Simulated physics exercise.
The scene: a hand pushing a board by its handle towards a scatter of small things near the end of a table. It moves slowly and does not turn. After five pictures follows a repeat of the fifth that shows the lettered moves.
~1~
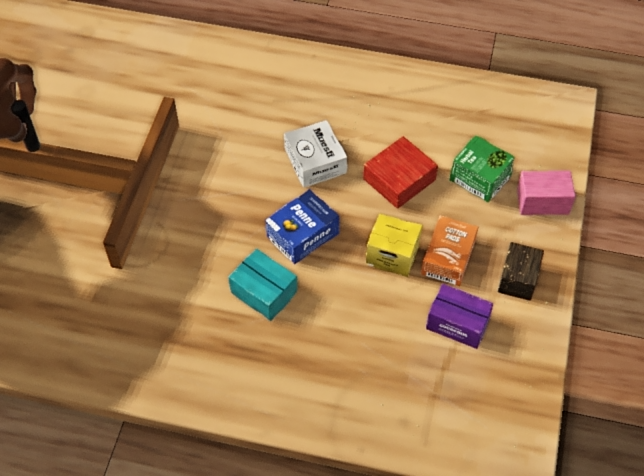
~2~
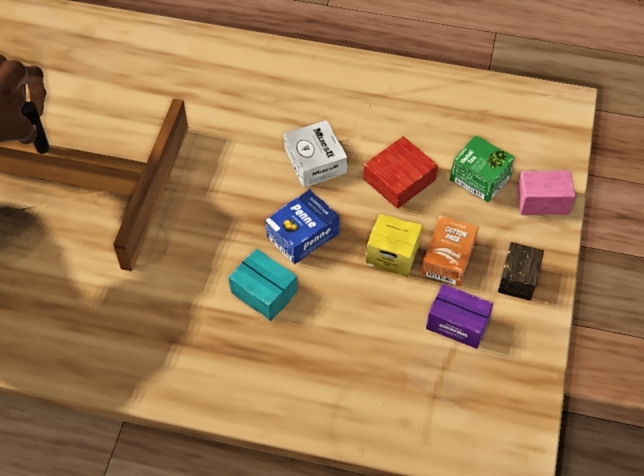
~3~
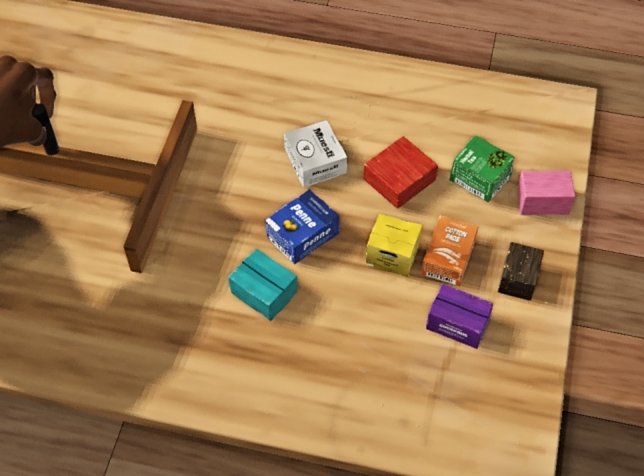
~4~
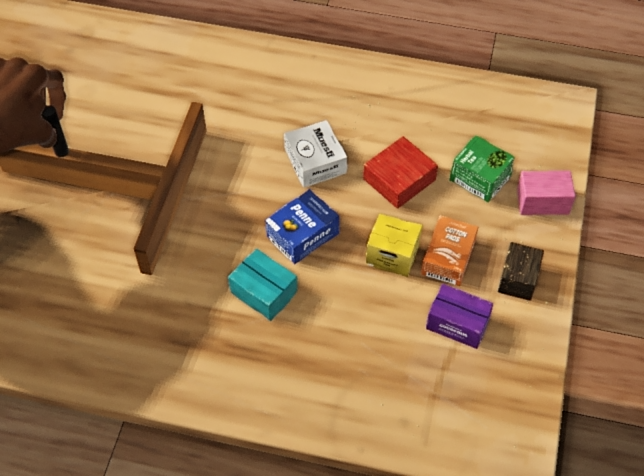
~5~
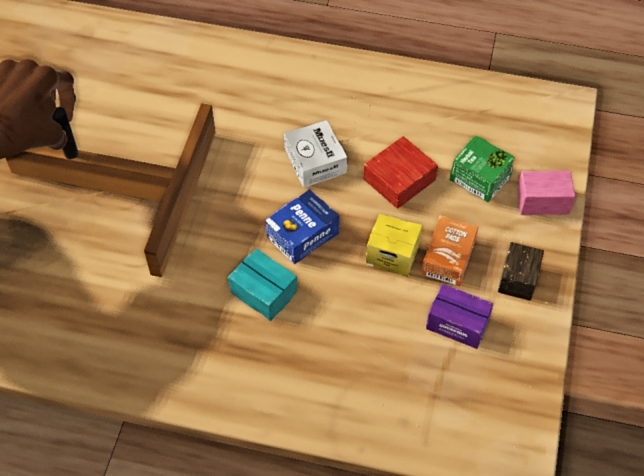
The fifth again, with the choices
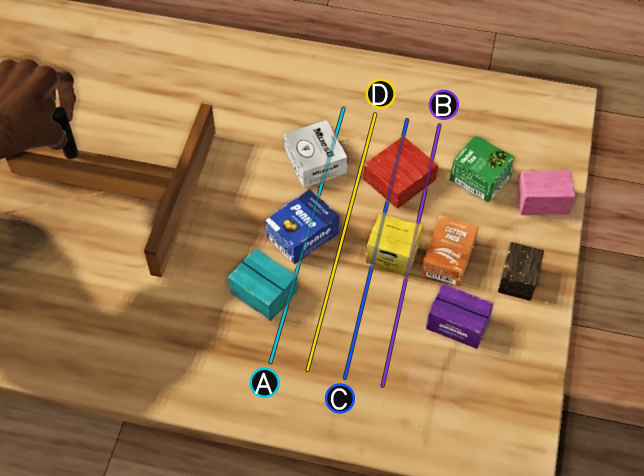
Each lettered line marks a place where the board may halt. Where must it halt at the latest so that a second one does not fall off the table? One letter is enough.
As far as mark B.
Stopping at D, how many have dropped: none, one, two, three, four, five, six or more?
The count is none.
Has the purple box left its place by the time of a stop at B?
Yes.
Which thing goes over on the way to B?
It is the pink block.
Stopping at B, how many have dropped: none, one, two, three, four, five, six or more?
In all, one.
On the marked copy, A at (310, 225); B at (413, 245); C at (379, 238); D at (344, 232).
Taking B. A third of the way, board (261, 189); turquoise box (274, 288); white packet (321, 156).
Two thirds of the way, board (346, 205); green box (498, 168); orange box (463, 252).
When it is over, board (410, 217); pink block over the edge; black block (565, 280); one fallen.
As for the rest, A is within the limit but short; C is within the limit but short; D is within the limit but short.
